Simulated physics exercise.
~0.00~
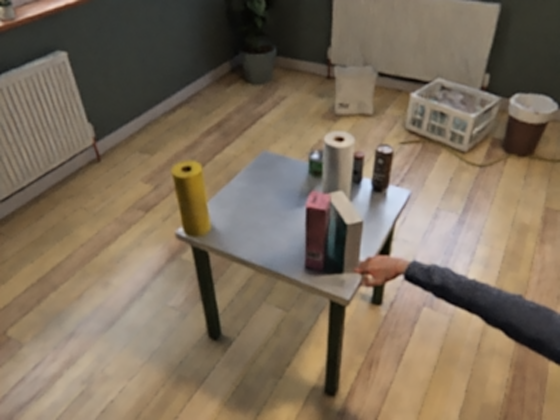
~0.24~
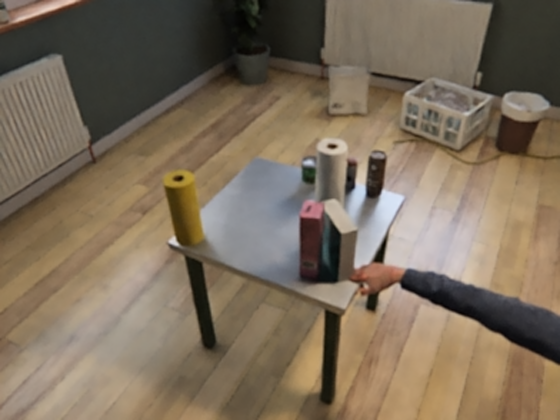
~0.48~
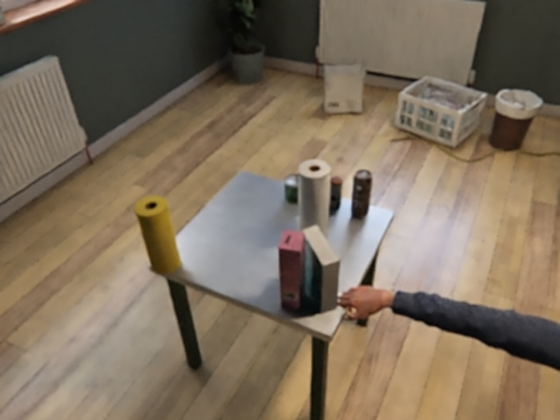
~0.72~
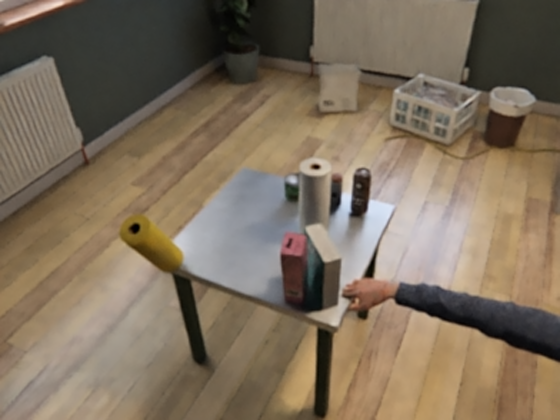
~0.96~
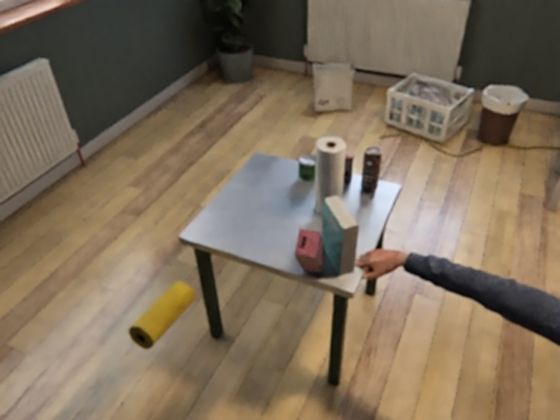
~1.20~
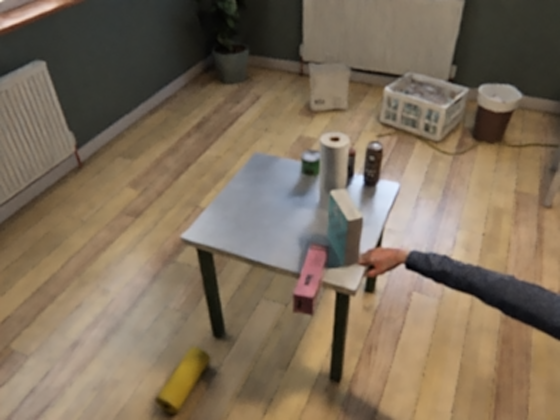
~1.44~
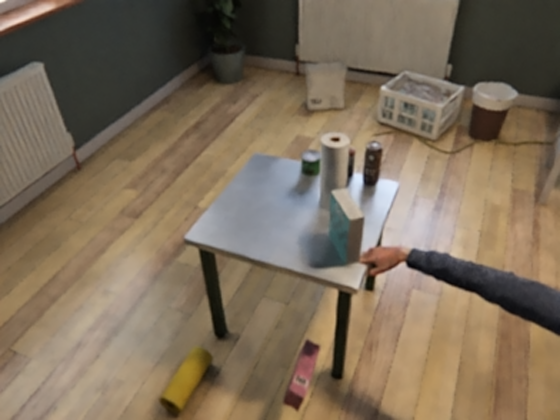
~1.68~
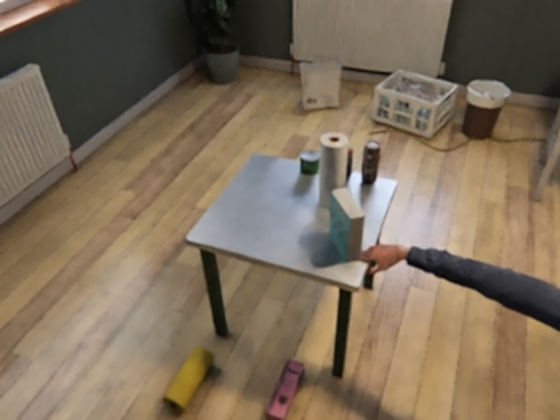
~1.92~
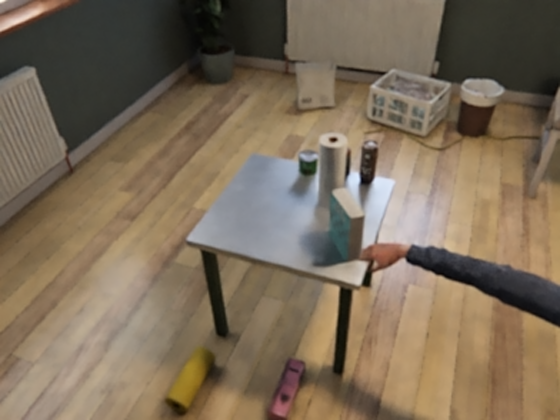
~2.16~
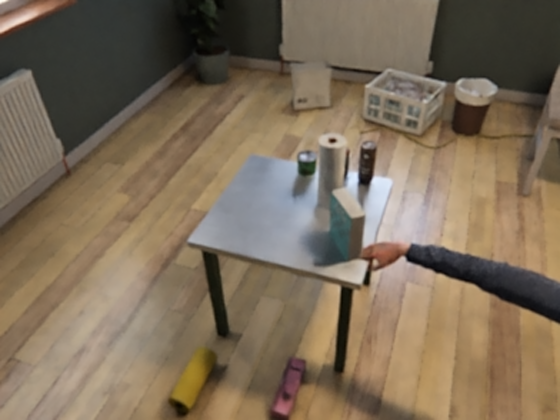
A hand at the right jerked a small table toward the viewer and back, and the yellow roll tipped off the front, followed by the pink carton; both ended lying on the floor while the turquoise book, white roll and cans stayed standing.
